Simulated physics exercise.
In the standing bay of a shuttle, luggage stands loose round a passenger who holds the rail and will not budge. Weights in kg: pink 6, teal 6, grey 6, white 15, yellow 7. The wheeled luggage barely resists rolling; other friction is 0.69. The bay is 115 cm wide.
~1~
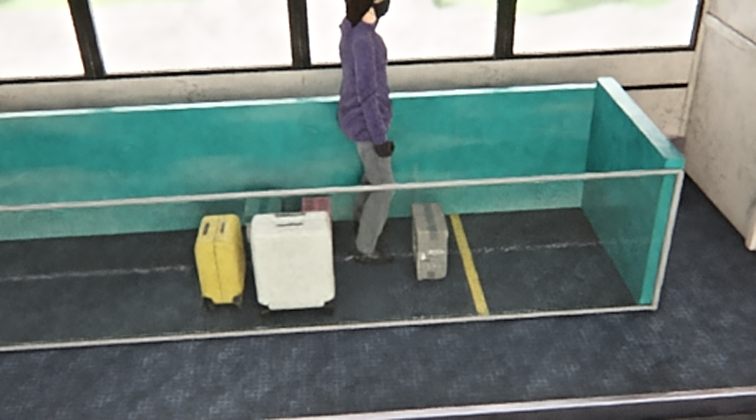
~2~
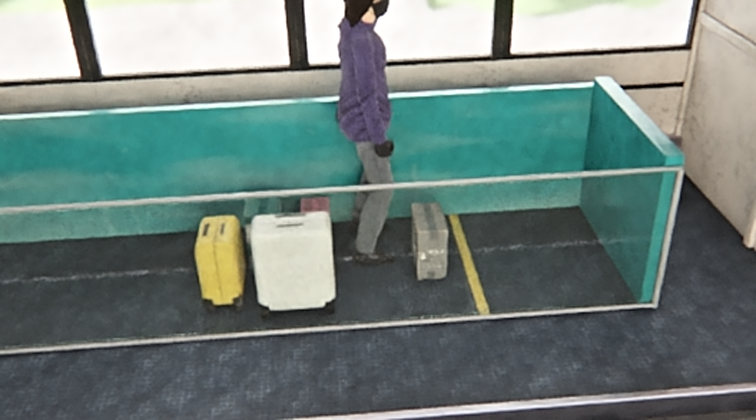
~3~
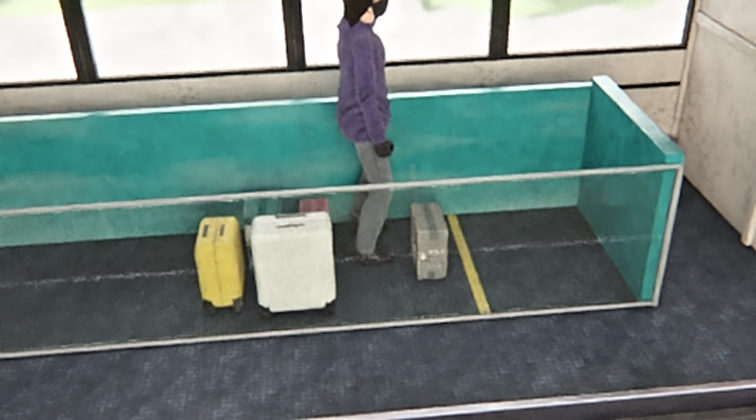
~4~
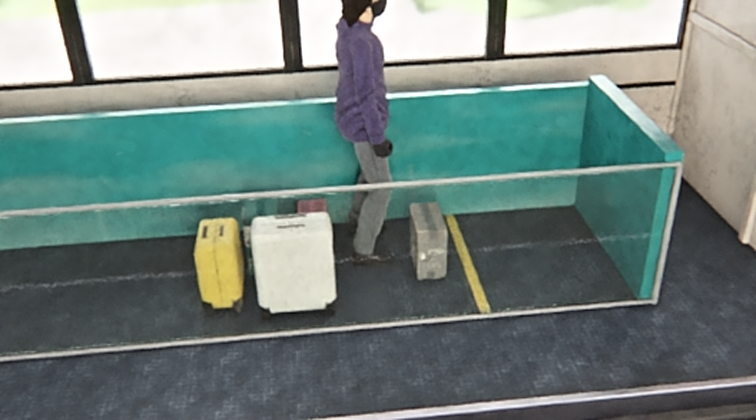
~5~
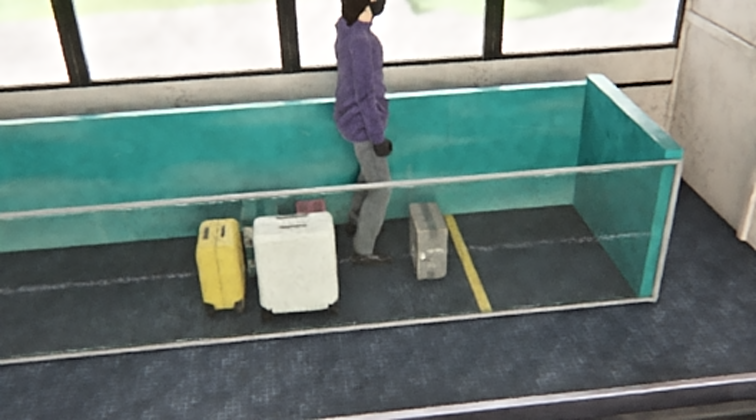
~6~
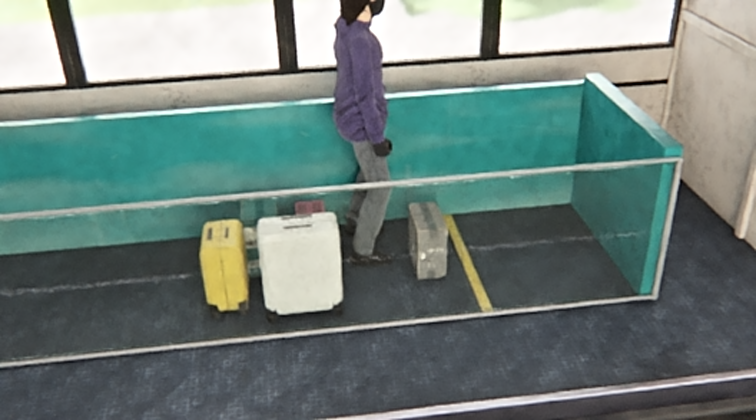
White wheeled suitcase shifting slightly right beside a yellow case as a person in purple stands behind the clear-fronted bay.
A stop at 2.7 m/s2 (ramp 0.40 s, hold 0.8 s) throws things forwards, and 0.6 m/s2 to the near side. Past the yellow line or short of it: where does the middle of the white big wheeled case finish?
Here the white big wheeled case gets past the yellow line.
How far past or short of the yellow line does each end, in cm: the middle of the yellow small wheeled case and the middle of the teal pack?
Yellow small wheeled case 40 past, teal pack 130 short.
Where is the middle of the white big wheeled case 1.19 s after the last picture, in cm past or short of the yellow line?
About 60 cm past it.
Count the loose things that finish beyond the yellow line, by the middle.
2 of them.
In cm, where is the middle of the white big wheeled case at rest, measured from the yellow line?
About 55 cm past it.
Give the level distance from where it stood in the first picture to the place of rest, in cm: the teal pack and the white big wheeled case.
Teal pack 0, white big wheeled case 170.
Then, 0.29 s after the last picture the white big wheeled case is 85 cm short of the yellow line, tilted 0°, near (335, 269) in the last picture's view; the pink tub 95 cm short of the yellow line, tilted 0°.
Then, 0.69 s after the last picture the white big wheeled case is 34 cm short of the yellow line, tilted 0°, near (425, 263) in the last picture's view; the pink tub 95 cm short of the yellow line, tilted 0°.
Then, 1.19 s after the last picture the white big wheeled case is 59 cm past the yellow line, tilted 0°, near (583, 245) in the last picture's view; the pink tub 95 cm short of the yellow line, tilted 0°.
When all is still, pink tub stops short of the yellow line; teal pack stops short of the yellow line; grey carton stops short of the yellow line; white big wheeled case crosses the yellow line; yellow small wheeled case crosses the yellow line.
